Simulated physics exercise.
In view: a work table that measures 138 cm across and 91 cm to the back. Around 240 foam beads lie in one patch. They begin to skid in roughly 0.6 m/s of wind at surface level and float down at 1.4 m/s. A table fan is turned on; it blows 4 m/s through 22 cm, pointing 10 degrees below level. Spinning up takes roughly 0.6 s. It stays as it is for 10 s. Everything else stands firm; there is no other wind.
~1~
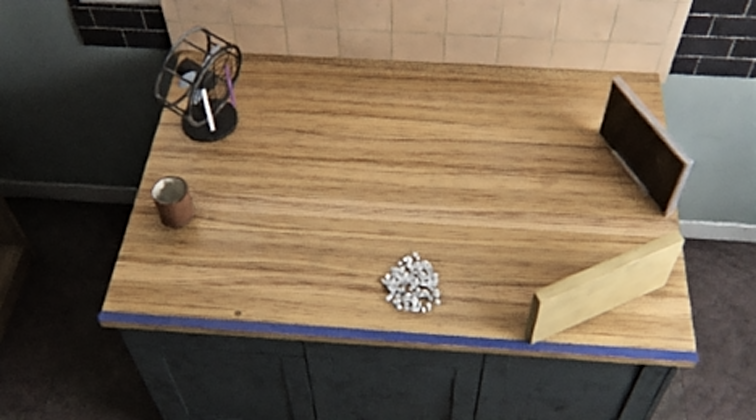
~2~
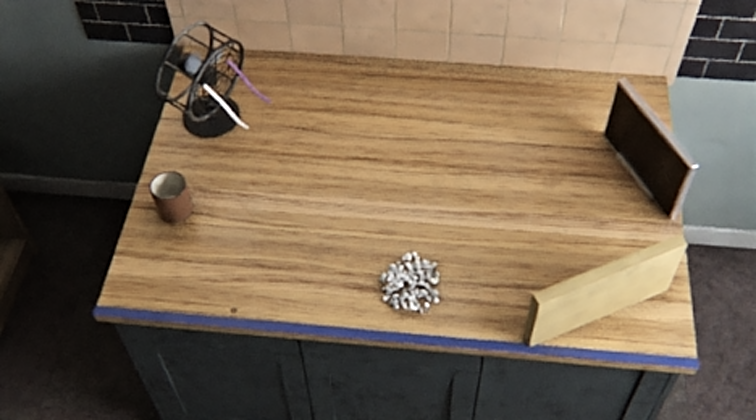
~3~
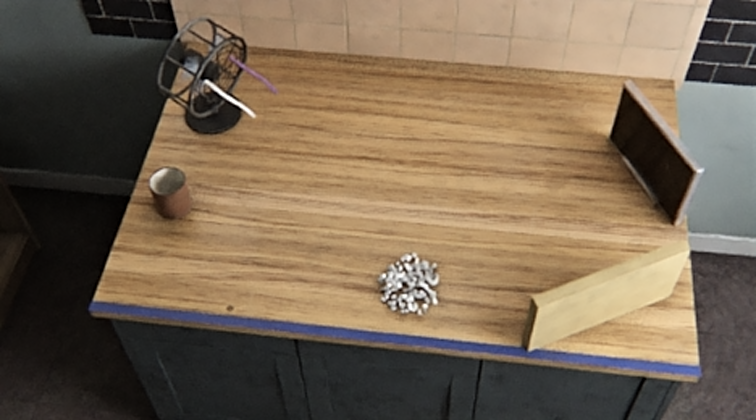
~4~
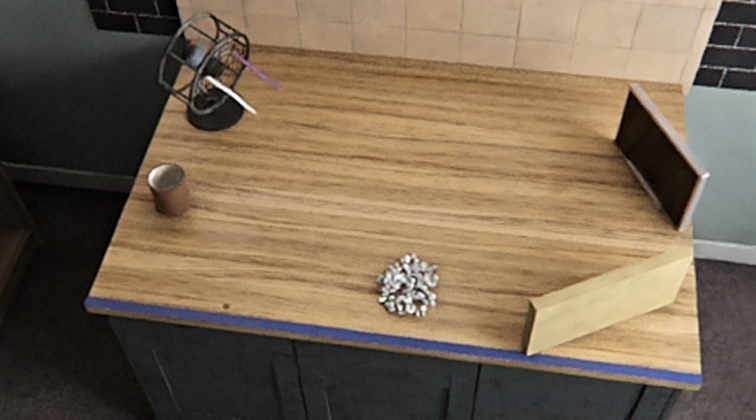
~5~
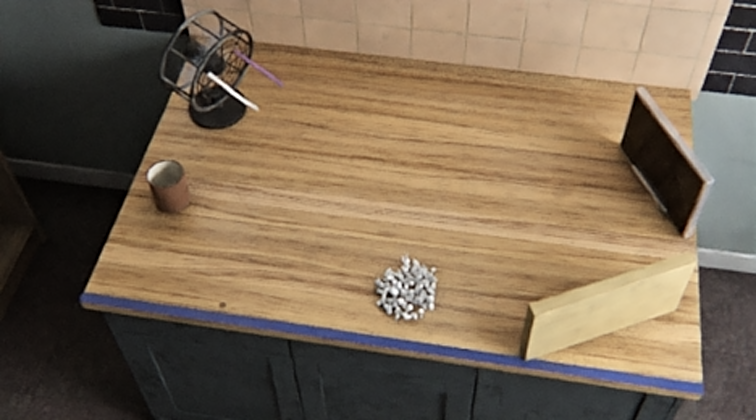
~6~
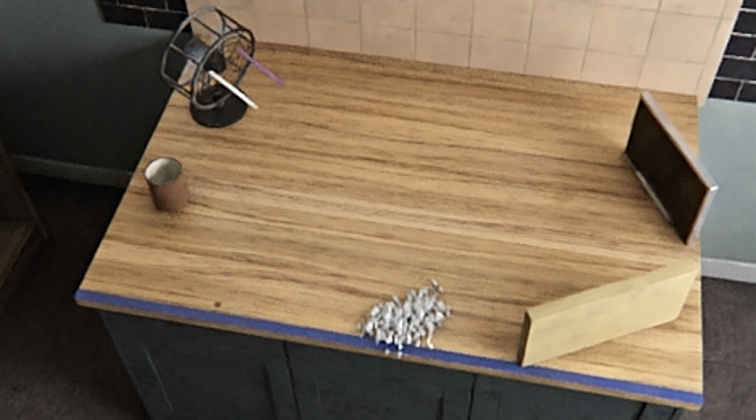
A pile of small white foam beads sat still on a wooden work table while streamers fluttered out from a table fan, then the beads skidded toward the blue front edge, spreading out loosely.
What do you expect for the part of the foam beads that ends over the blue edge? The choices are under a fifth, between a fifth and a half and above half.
The share over the blue edge is above half.
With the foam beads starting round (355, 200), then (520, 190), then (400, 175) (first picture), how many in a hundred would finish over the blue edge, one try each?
In that order: 70 %, 0 %, 0 %.
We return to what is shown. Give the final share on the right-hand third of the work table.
Some 0 per cent.
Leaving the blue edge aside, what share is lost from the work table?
Some 0 per cent.
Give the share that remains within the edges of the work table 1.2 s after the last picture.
Some 0 per cent.
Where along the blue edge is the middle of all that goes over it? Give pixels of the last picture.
Near (413, 356).
Then, 1.2 s after the last picture, 0 % are on the move or not yet settled, 100 % are over the blue edge.
Then, 2.4 s after the last picture, 0 % are on the move or not yet settled, 100 % are over the blue edge.
Then, 4.7 s after the last picture, 0 % are on the move or not yet settled, 100 % are over the blue edge.
Then, 9.2 s after the last picture, at the end, 100 % are over the blue edge.
